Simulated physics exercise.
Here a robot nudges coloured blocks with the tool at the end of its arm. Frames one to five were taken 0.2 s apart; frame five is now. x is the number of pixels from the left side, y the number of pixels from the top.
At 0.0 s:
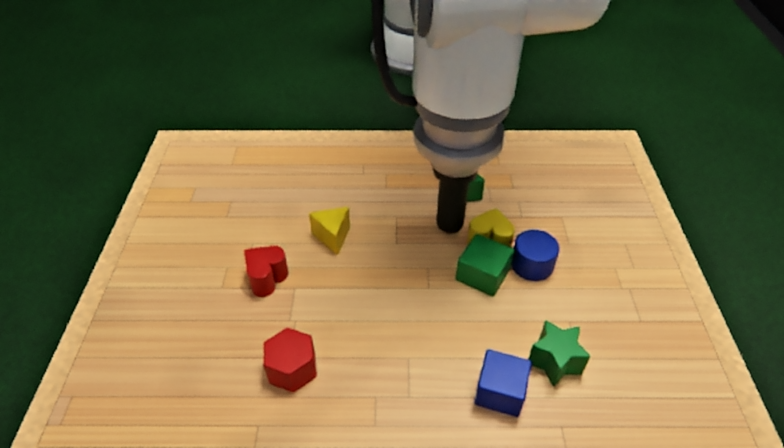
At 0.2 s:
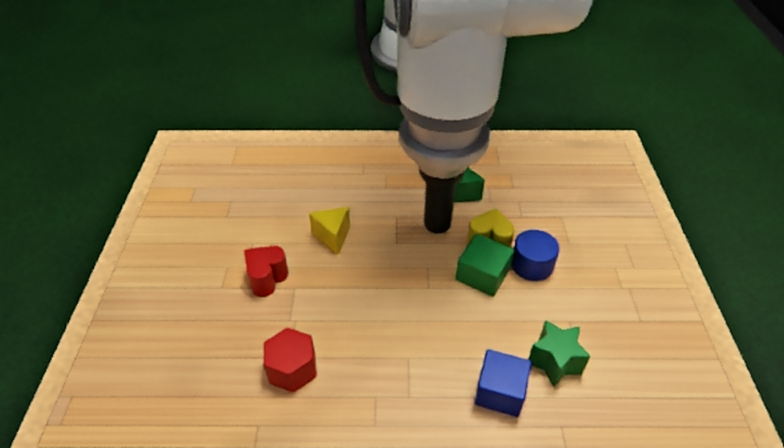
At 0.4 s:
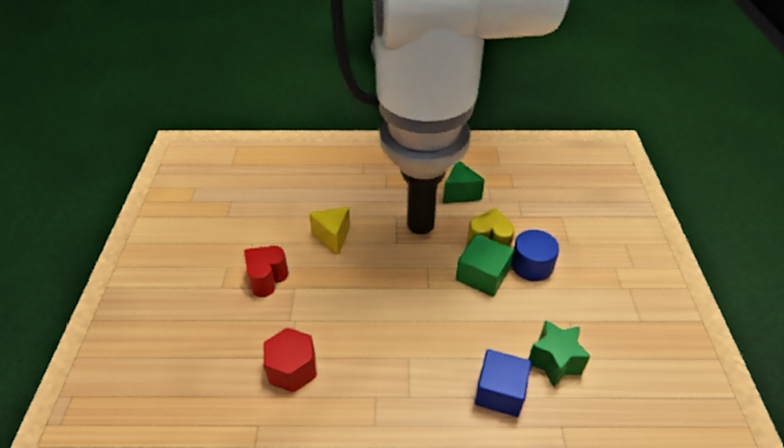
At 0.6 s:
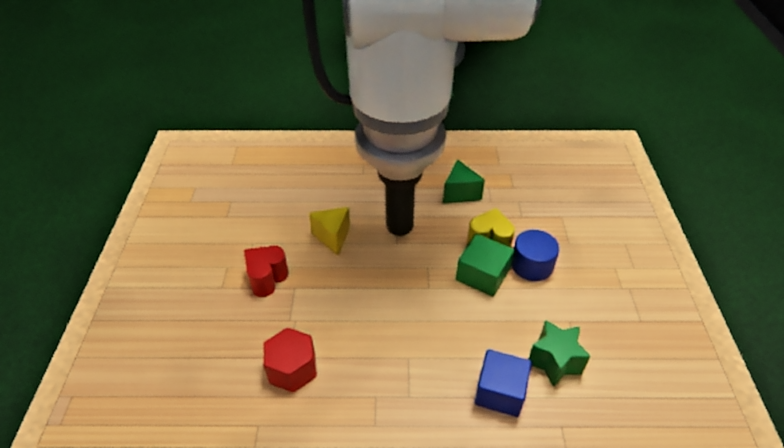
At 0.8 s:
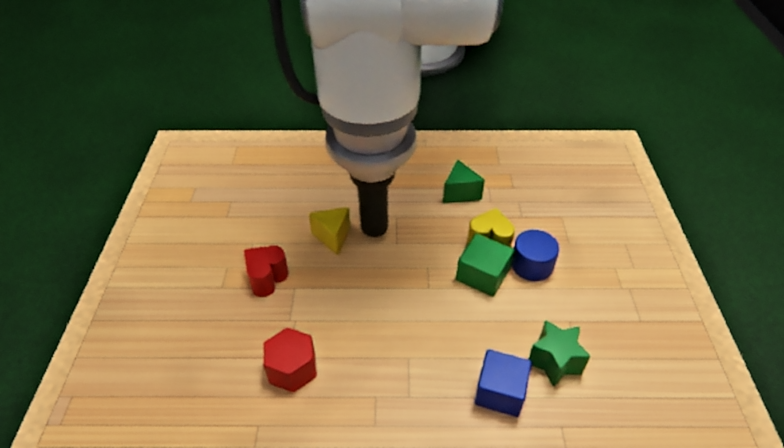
Robot arm with a black tool sliding steadily left across a wooden board, passing between scattered coloured blocks that stay still.
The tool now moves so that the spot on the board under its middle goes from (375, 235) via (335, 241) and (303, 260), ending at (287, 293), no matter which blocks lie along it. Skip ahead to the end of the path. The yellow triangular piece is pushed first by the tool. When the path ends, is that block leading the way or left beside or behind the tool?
The tool has lost it.
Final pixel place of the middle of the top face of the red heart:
Its top centre is at about (244, 272).
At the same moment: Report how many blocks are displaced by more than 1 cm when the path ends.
Moved: 2.
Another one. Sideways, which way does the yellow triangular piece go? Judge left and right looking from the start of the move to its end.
The shift is rightward.
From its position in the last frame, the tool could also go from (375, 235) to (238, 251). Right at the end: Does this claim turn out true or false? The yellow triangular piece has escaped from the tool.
The statement is false.
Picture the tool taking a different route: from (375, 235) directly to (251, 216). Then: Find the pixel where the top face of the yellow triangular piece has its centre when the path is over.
I'd place it at (291, 224), taking the centre of its top.
What follows on the original path. One third of the way, tool at (333, 235); yellow triangular piece at (304, 220).
Two thirds of the way, tool at (301, 255); yellow triangular piece at (283, 224), turned 15° clockwise.
At the end, tool at (285, 286); red heart at (244, 272), turned 55° clockwise; red six-sided block unmoved; yellow triangular piece at (283, 224), turned 15° clockwise.
